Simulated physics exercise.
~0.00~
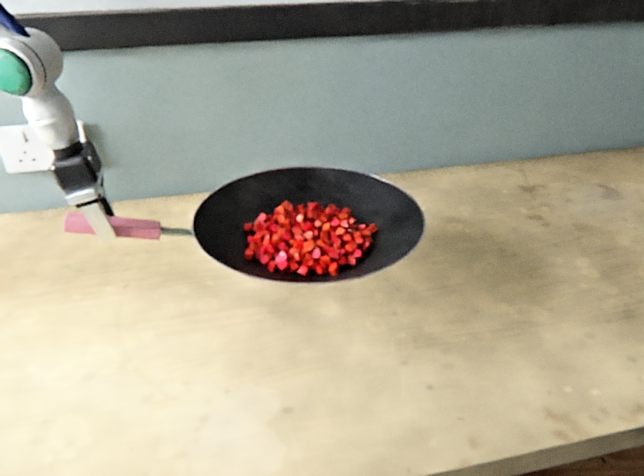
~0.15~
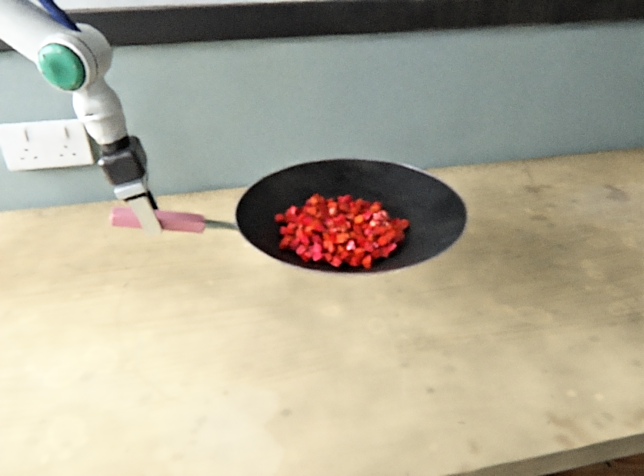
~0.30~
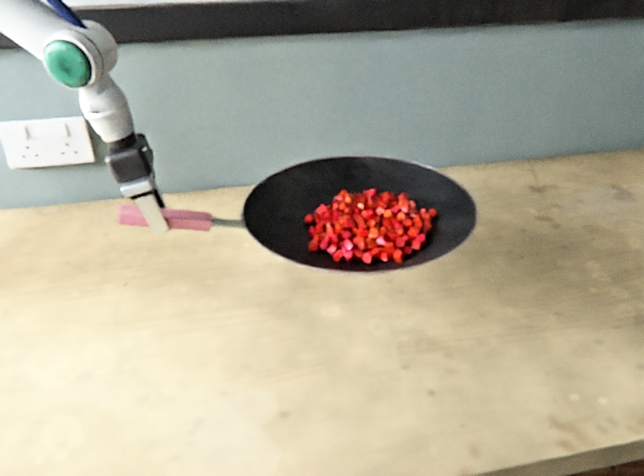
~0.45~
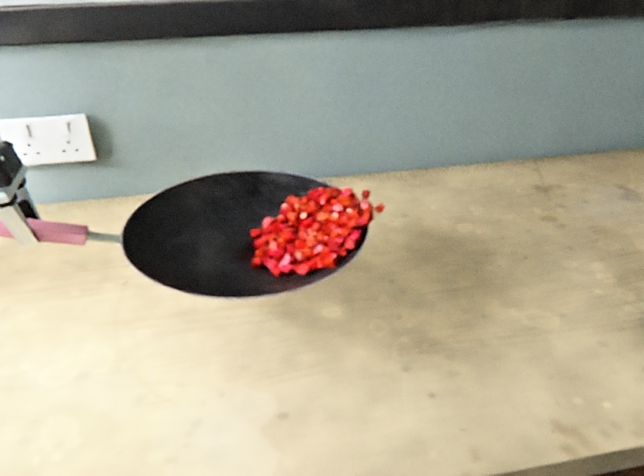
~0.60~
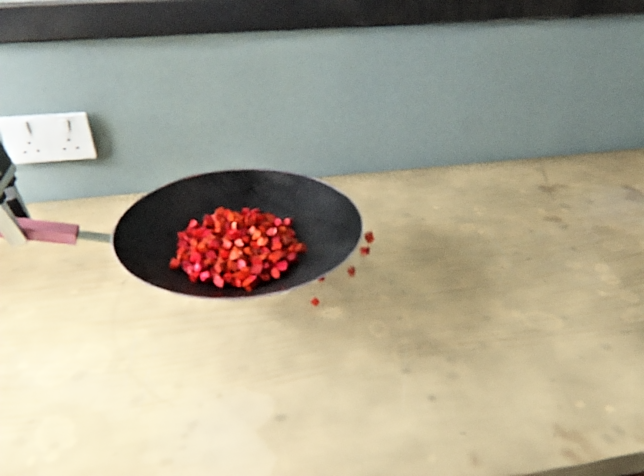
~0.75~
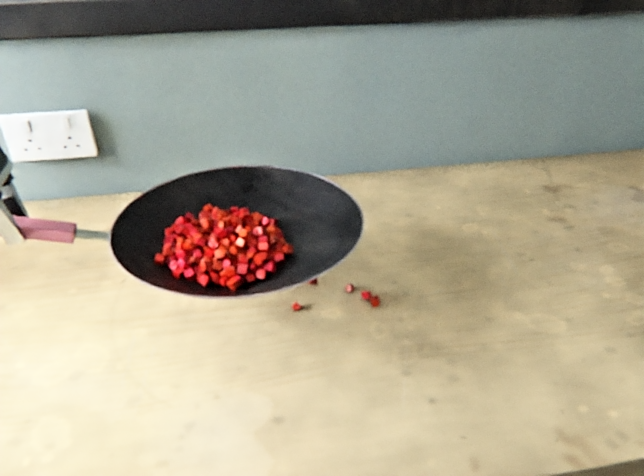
Robot arm swinging a dark wok of red pieces right, then left, a few spilling onto the table while most stay inside.
